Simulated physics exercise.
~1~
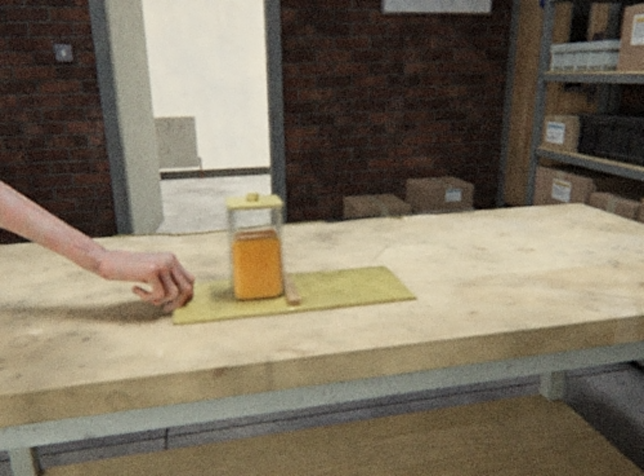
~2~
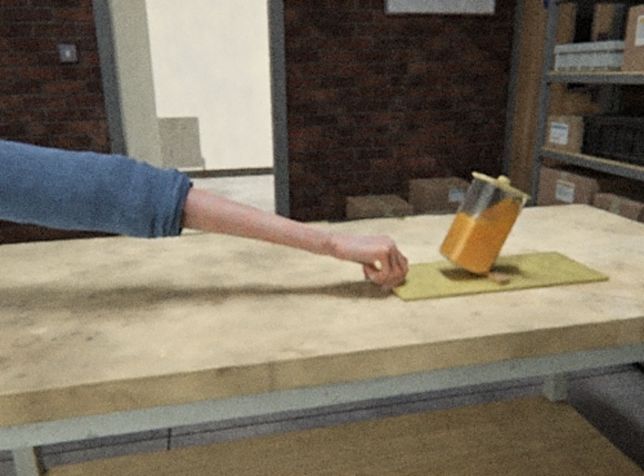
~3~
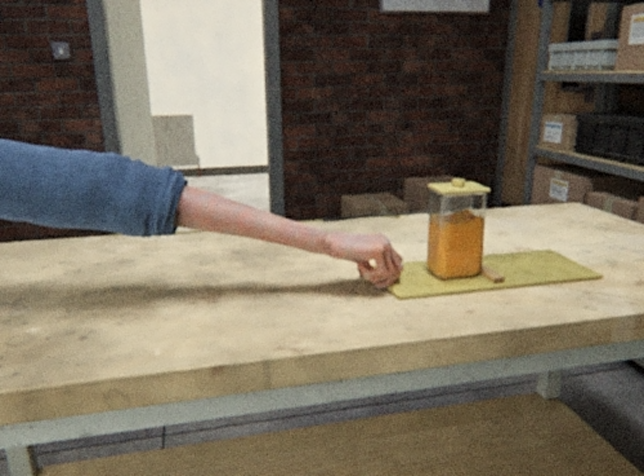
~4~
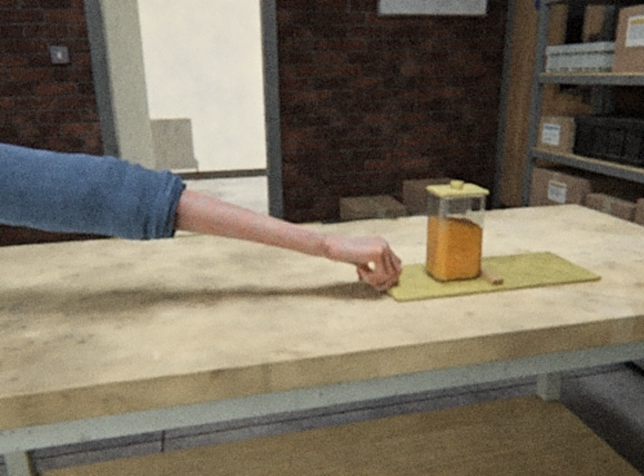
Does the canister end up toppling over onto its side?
No, it tips to the right but rocks back and ends up standing upright on the board.
